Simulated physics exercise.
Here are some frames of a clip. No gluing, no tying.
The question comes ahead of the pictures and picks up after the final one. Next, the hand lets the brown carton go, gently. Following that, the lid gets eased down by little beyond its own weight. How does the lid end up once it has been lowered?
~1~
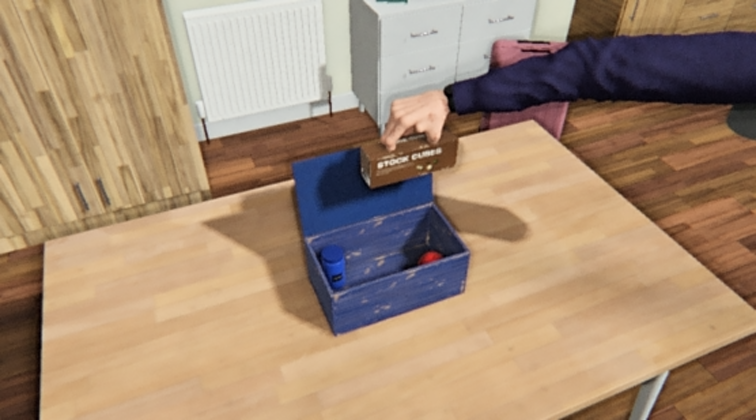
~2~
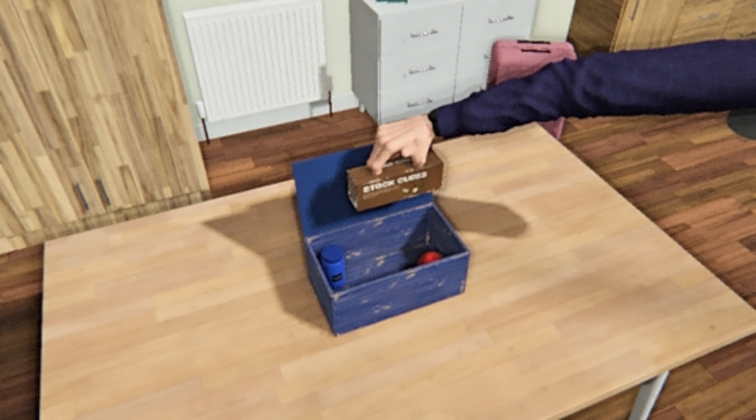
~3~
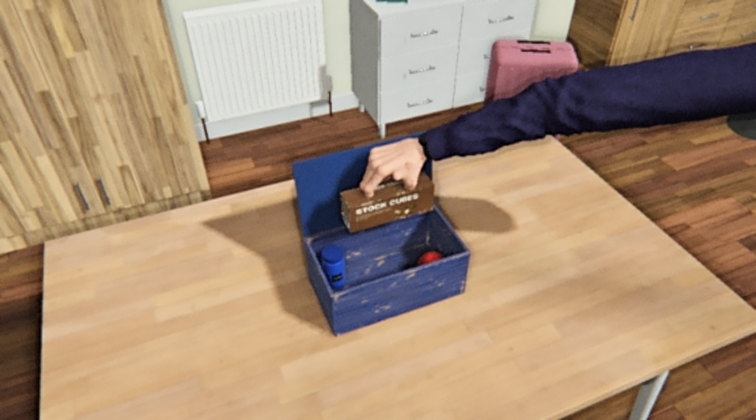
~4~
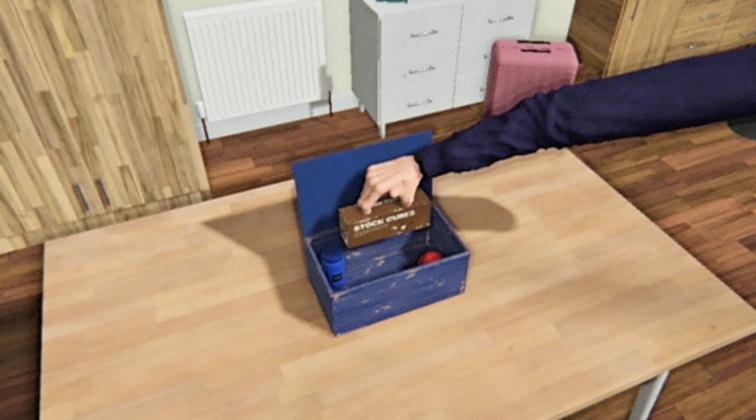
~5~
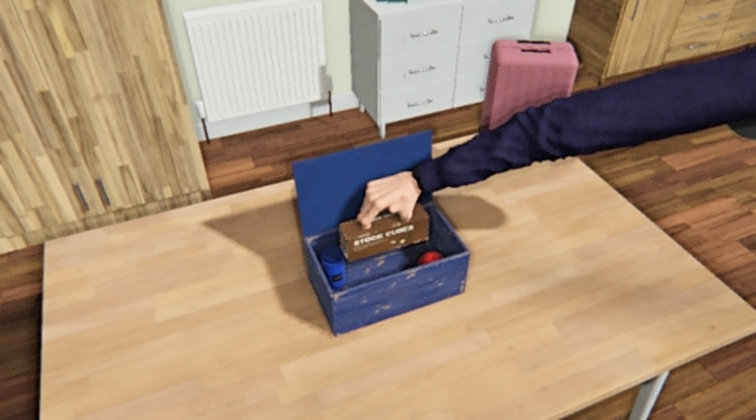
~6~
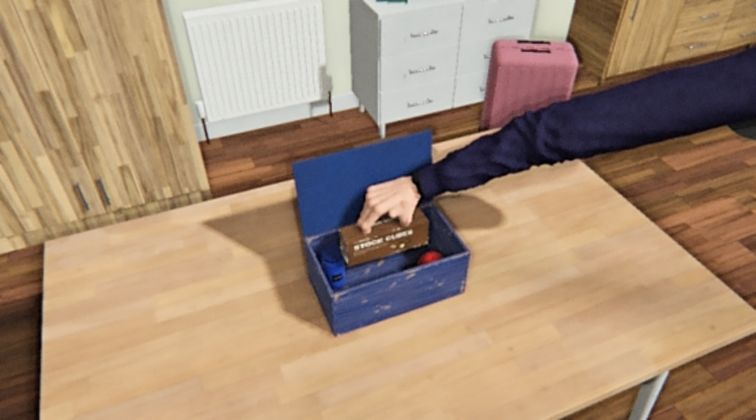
Fully shut.
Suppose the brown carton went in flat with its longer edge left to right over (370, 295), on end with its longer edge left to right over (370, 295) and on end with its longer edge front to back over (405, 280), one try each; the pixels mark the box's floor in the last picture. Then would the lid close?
On the first go it comes down fully, on the second it can't shut, and on the third it can't shut.
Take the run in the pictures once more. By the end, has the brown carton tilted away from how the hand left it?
Once everything settles, the brown carton keeps its original angle.
Then, 0.50 s later than the last frame, brown carton moved a little near (381, 273).
Then, 1.50 s later than the last frame, lid 62° above the rim; brown carton moved a little near (381, 273); red apple moved a little.
Then, 1.90 s later than the last frame, lid 18° above the rim; brown carton moved a little near (381, 273); red apple moved a little.
When it is over, lid shut; moved from the start, brown carton; the other 2 as before. End places, in pixels of the last picture, brown carton near (381, 273).
